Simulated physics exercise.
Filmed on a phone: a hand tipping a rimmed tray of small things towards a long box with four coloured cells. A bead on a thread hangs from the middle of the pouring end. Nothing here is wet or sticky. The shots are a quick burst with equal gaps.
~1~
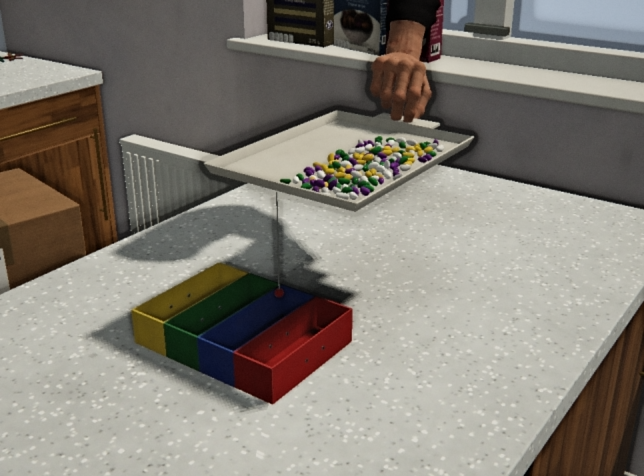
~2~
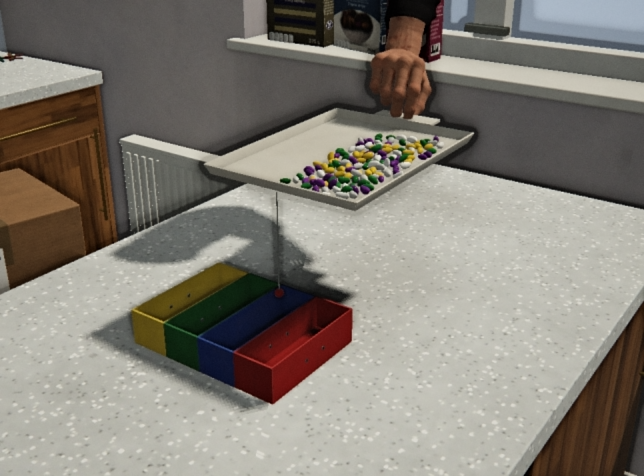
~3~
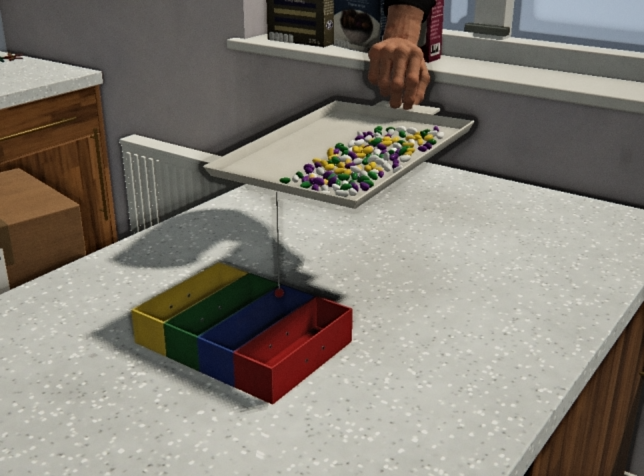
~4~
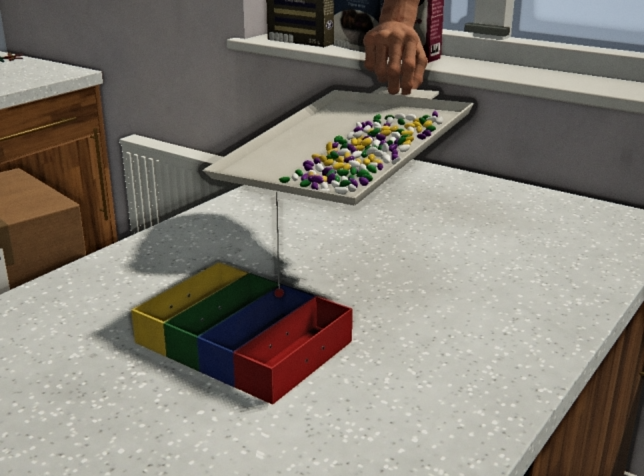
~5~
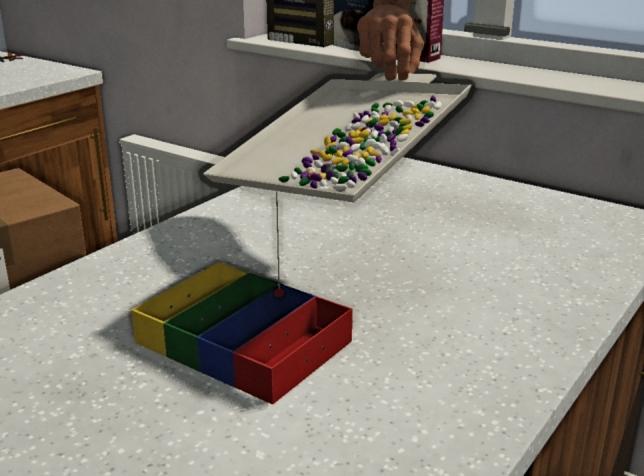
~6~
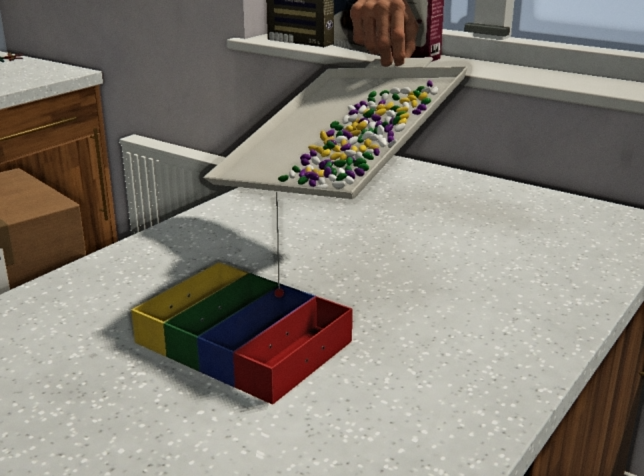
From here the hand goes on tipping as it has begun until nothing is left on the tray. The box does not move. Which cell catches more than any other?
The yellow one ends fullest.
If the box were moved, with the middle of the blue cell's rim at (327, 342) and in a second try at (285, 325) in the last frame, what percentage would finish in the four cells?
The first gives 10 %, the second 60 %.
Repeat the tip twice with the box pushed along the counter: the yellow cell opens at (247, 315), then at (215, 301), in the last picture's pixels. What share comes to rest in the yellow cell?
In turn 10 and 40 in a hundred.
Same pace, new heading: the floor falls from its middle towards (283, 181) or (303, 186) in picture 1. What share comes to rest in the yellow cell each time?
About 20 and 0 per cent.
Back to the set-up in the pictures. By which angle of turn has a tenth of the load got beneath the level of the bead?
Around 70° of tilt.
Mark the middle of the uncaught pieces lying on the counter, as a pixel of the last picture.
Near (140, 303).
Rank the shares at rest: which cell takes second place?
Second comes the green one.
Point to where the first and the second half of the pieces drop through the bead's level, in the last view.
The first part at (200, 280); the rest at (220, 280).
Shortly afterwards, tray tipped steeply; the bulk on the tray; only a few in the yellow cell; near a quarter falling or outside the box.
Next, tray tipped past a quarter turn; only a few on the tray; near half in the yellow cell; near a quarter in the green cell; a little in the blue cell; near a quarter falling or outside the box.
Some moments later, tray tipped past a quarter turn; near half in the yellow cell; near a quarter in the green cell; a little in the blue cell; a little falling or outside the box.
In the end, tray tipped past a quarter turn; near half in the yellow cell; near a quarter in the green cell; a little in the blue cell; none at all in the red cell; a little outside the box.
